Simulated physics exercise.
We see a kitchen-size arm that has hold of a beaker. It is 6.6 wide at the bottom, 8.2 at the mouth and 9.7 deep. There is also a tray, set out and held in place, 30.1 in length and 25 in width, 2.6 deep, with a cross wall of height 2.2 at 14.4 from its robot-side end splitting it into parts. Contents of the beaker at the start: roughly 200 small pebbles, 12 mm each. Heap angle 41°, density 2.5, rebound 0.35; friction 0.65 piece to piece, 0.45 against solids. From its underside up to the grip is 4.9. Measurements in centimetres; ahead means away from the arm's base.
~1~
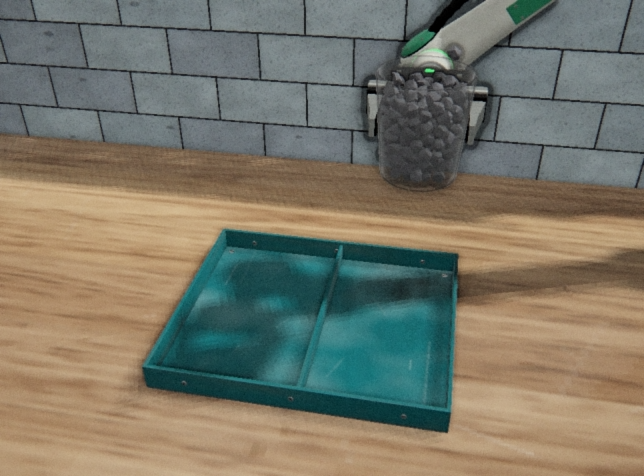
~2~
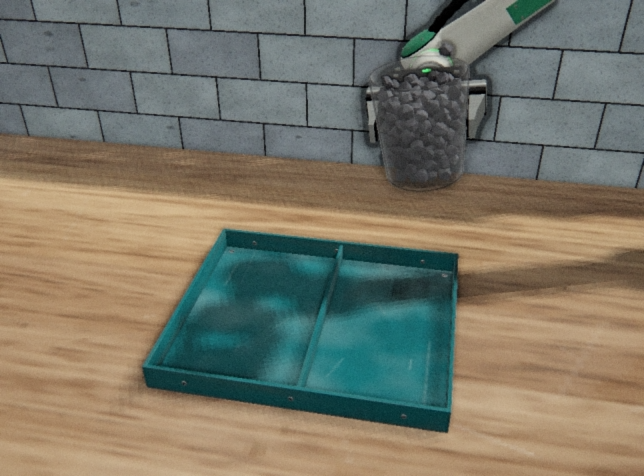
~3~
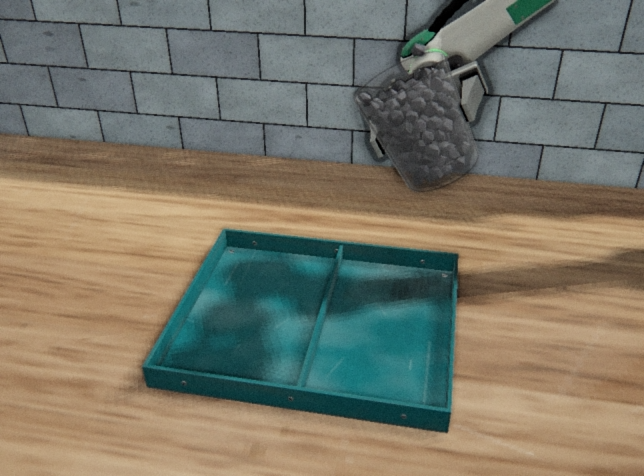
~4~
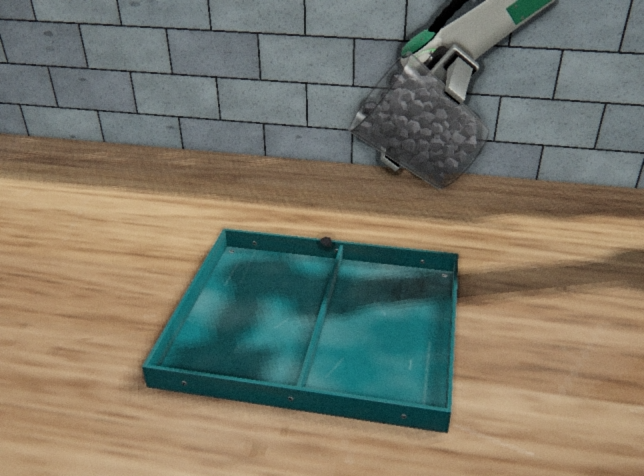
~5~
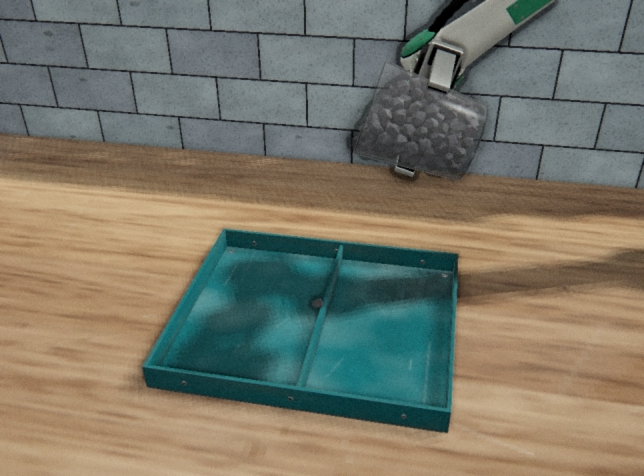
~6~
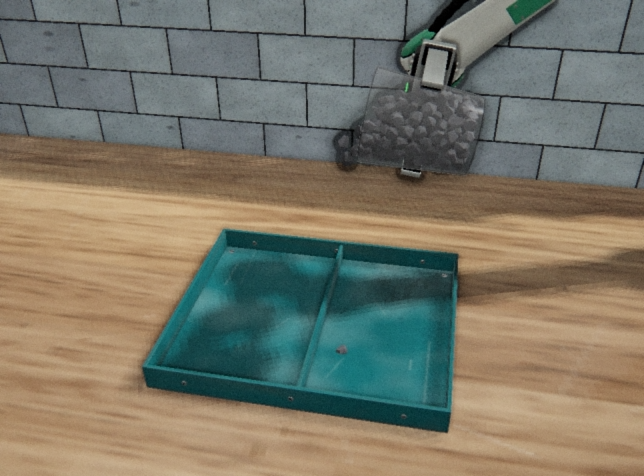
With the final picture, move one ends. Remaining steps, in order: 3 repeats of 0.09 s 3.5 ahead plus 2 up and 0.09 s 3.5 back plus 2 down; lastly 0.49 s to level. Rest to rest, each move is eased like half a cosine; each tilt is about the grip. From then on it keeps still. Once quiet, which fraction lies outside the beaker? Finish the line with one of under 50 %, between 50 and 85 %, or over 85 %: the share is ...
The share is over 85 %.
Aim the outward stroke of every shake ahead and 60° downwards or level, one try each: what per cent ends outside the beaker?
Some 35 and 85 per cent.
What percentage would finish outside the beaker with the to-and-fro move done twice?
I'd expect close to 100 per cent then.
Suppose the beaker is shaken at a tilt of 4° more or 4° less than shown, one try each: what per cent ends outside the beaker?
I'd expect close to 100 and then 100 per cent.
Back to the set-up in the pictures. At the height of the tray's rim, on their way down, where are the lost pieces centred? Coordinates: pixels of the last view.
Estimated centre near (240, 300) in pixels.
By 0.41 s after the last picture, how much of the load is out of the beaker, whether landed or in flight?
About 100 per cent by then.
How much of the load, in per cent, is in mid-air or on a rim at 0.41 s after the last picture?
It amounts to roughly 15 in a hundred.
Then, 0.41 s on, tilted 82° forward, highest piece 24 above the table; 164 in the far-side part, 5 in the beaker, 3 in the robot-side part, 2 on the table or floor, 31 in flight or on a rim.
Then, 0.82 s on, tilted 31° forward, highest piece 26 above the table; 189 in the far-side part, 9 on the table or floor, 4 in the robot-side part, 3 in the beaker.
Then, 1.23 s on, level, highest piece 22 above the table; 189 in the far-side part, 9 on the table or floor, 4 in the robot-side part, 3 in the beaker.
Then, 2.28 s on, level, highest piece 22 above the table; 189 in the far-side part, 9 on the table or floor, 4 in the robot-side part, 3 in the beaker.
In the end, 189 in the far-side part, 9 on the table or floor, 4 in the robot-side part, 3 in the beaker. That is 99 % outside the beaker.
